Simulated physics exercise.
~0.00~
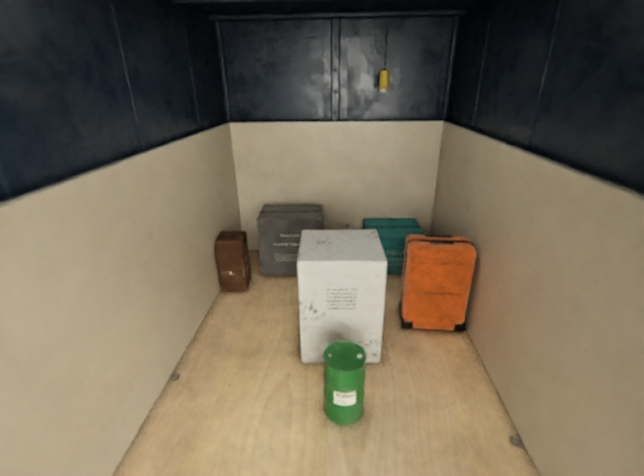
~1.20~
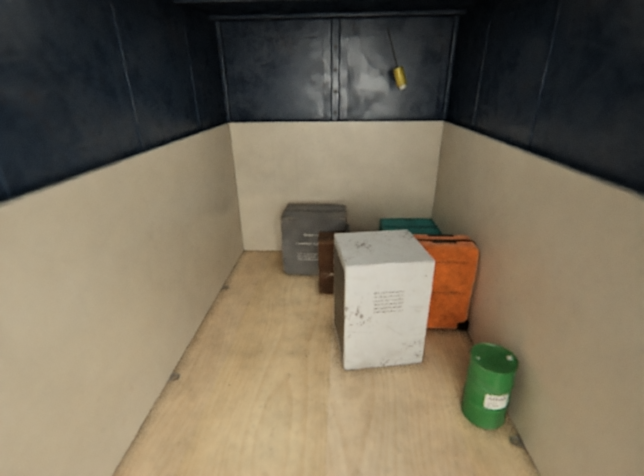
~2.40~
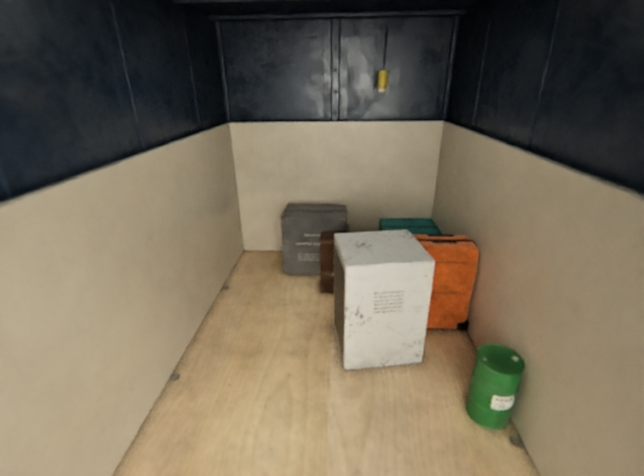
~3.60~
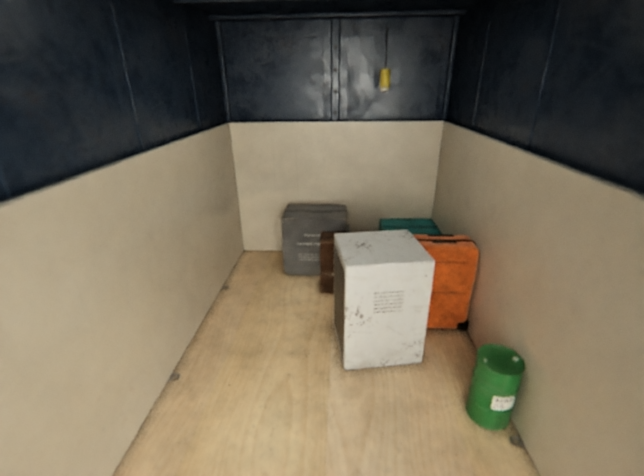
White appliance, green canister, brown and grey boxes sliding right in a van load bay, staying upright beside an orange case.
